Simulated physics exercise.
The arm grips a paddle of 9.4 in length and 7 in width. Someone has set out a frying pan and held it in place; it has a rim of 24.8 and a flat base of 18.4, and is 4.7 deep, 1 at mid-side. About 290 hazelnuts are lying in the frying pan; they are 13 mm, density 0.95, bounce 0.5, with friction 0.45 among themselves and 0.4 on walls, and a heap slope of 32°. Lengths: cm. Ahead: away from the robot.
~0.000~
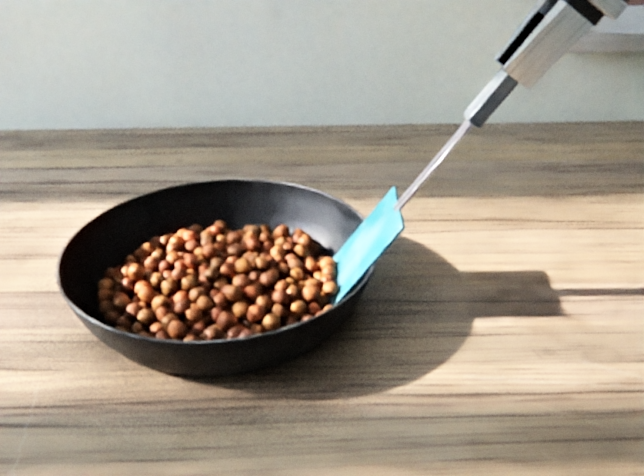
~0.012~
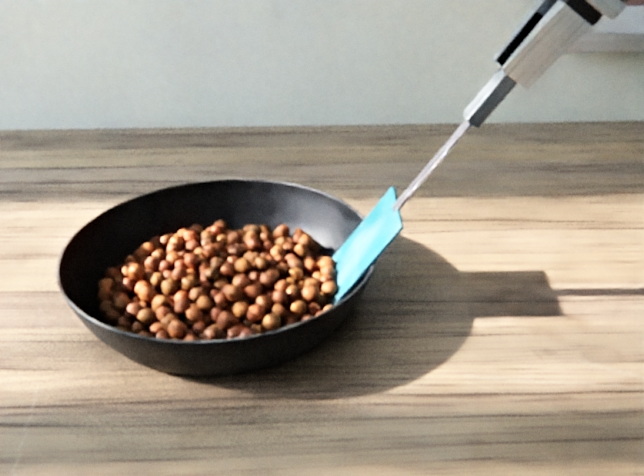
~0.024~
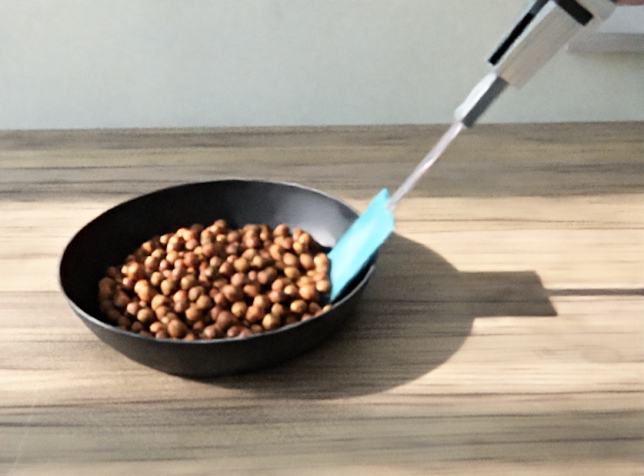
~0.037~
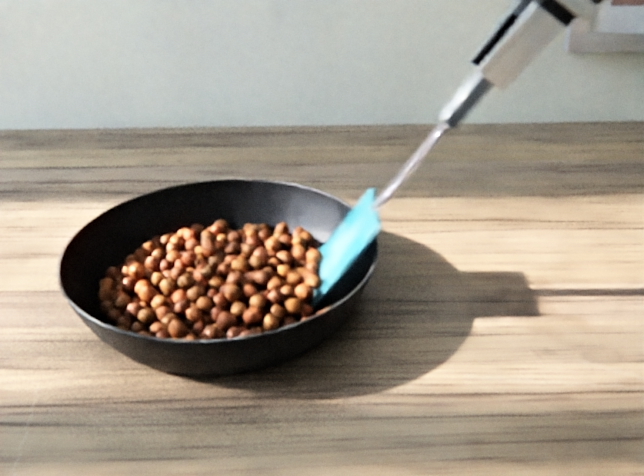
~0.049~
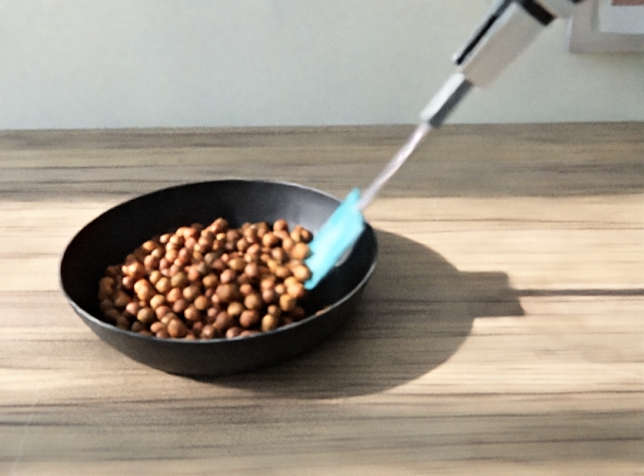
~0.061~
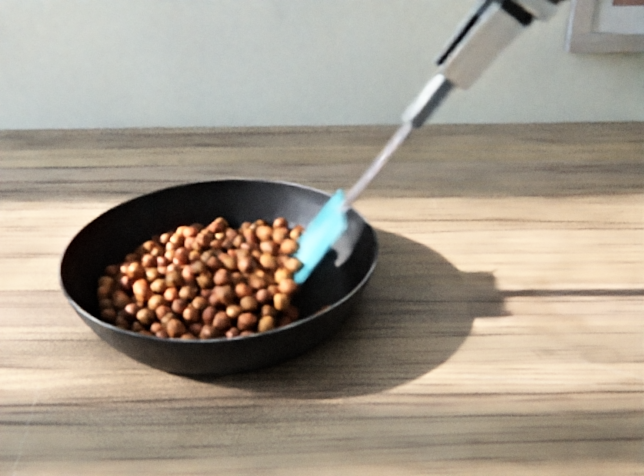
At first, a light-blue paddle on a robotic arm rests against the right inner side of a black frying pan filled with round brown hazelnuts on a wooden table. The arm then moves the paddle a short way left, pushing the nearest nuts leftward and baring a small patch of pan behind it.
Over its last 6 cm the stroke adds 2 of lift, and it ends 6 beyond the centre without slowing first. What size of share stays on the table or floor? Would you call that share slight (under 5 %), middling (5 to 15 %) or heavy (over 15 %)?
It is middling.
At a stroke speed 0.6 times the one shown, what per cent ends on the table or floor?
That comes to some 0 per cent, roughly.
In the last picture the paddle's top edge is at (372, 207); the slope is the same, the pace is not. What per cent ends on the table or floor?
0 %.
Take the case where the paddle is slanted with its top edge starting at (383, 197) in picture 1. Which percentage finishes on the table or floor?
Some 5 per cent.
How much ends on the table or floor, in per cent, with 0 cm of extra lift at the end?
About 5 %.
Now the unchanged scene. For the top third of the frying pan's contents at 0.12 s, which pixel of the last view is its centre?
Near (194, 266).
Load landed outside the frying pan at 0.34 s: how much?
Share at that moment: Roughly 6 %.
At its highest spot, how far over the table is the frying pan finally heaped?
Some 4.5 cm above the table.
After 0.09 s, sloping 54°, highest piece 7 above the table; 291 in the frying pan.
After 0.12 s, sloping 54°, highest piece 9 above the table; 291 in the frying pan.
After 0.34 s, sloping 54°, highest piece 6 above the table; 264 in the frying pan, 20 on the table or floor, 7 on the blade or in flight.
After 1.39 s, sloping 54°, highest piece 4 above the table; 263 in the frying pan, 28 on the table or floor.
In the end, 263 in the frying pan, 28 on the table or floor. That is 10 % on the table or floor.
